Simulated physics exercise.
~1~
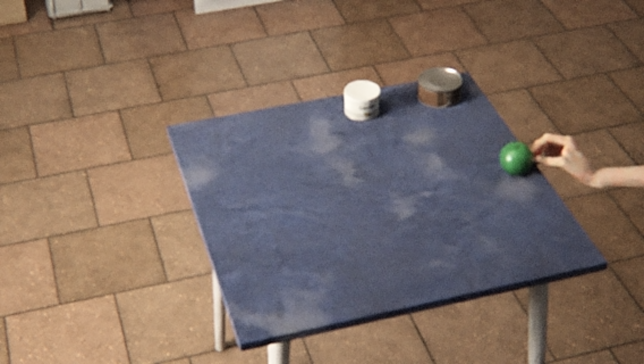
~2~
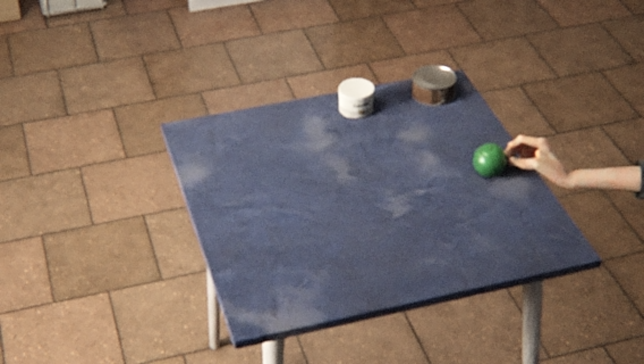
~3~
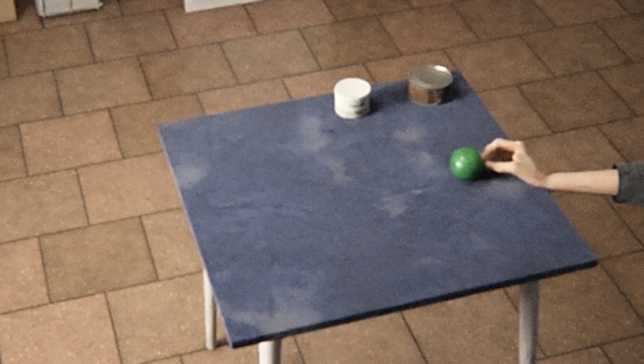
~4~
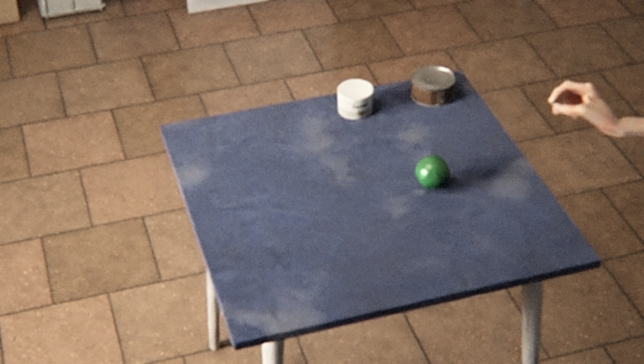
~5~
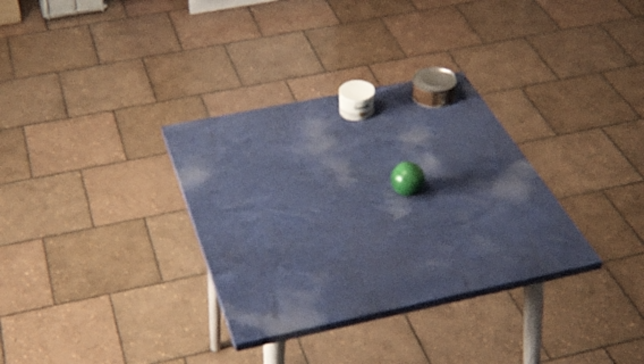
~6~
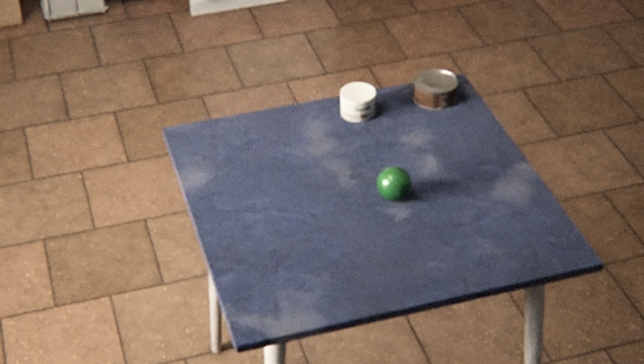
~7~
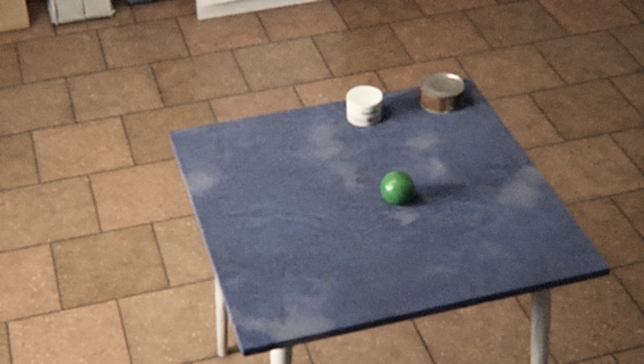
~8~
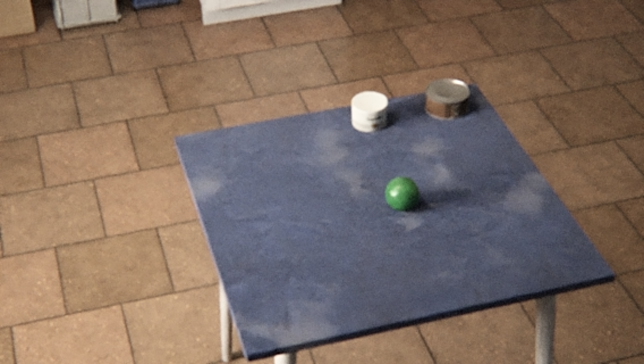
The clip opens on a blue table standing on a brown tiled floor, with a white tub and a brown tub near the far edge and a hand holding a green apple by the right side. The hand pushes the apple left across the table top, the forearm reaching further in as it goes. Then the fingers let go and the hand draws back to the right, while the apple keeps moving left by itself. It slows near the middle and comes to rest there, still on the table, with both tubs where they were.
